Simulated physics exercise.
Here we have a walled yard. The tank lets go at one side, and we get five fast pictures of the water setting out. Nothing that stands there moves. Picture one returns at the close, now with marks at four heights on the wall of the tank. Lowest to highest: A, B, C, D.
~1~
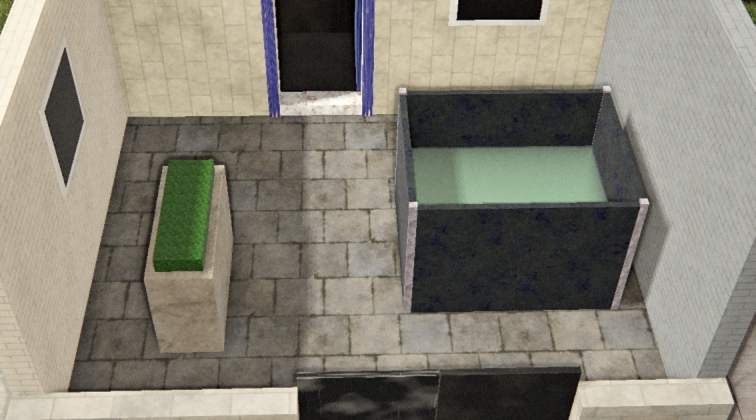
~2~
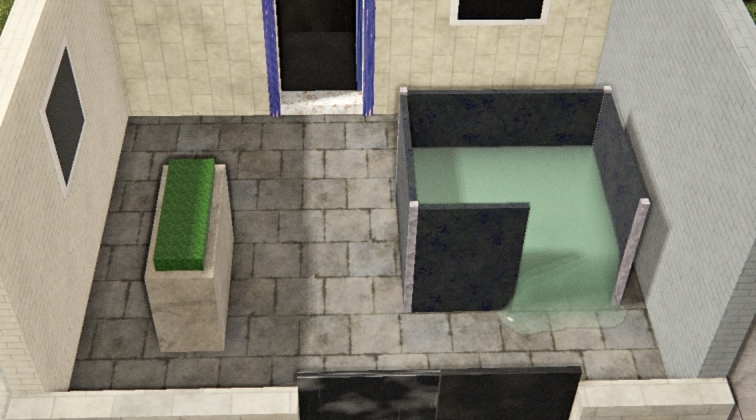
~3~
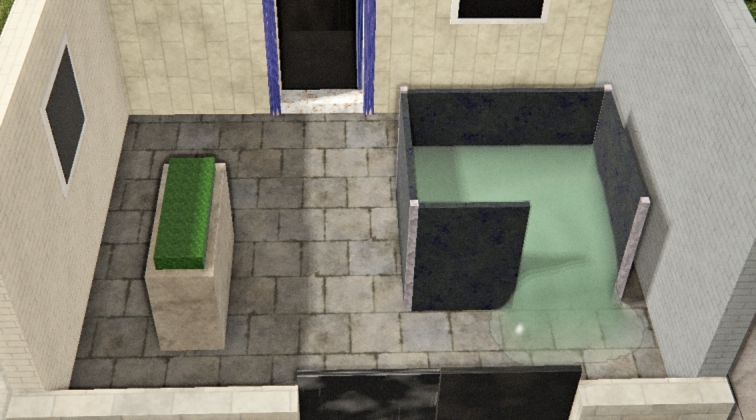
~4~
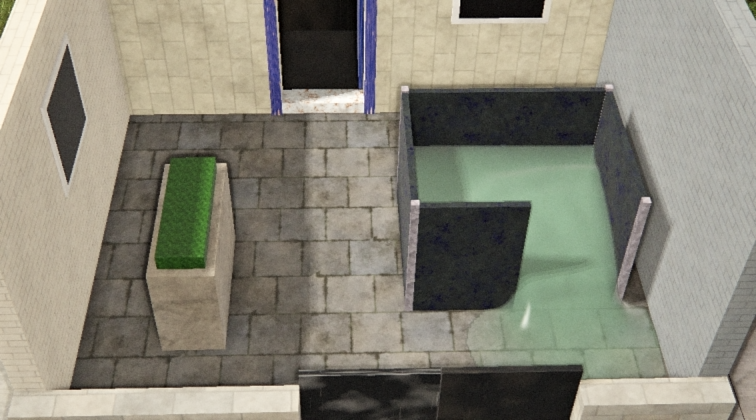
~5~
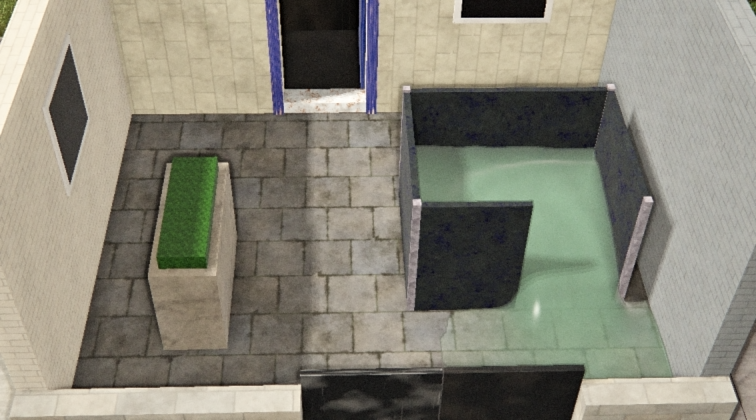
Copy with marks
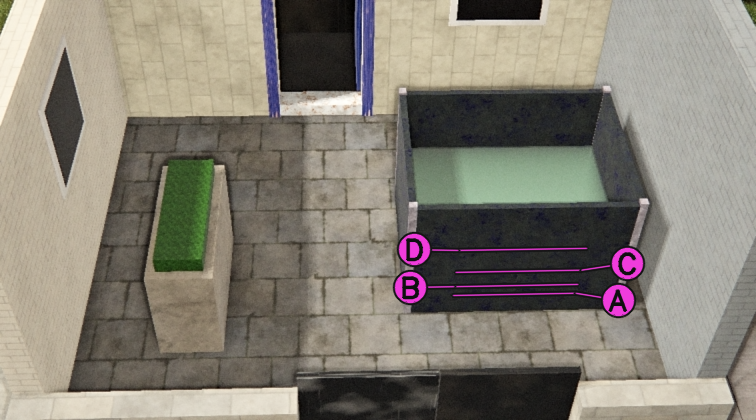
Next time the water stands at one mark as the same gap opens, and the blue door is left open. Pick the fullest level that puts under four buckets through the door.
Line D.
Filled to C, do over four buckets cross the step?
No, not at all.
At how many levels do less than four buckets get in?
All of them.
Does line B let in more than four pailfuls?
No.
In magenta, A at (514, 294); B at (516, 285); C at (518, 271); D at (522, 249); from the bottom up A, B, C, D.
Choosing A, nothing gets over.
Choosing B, nothing gets over.
Choosing C, nothing gets over.
Choosing D, a splash gets over, under a bucket.
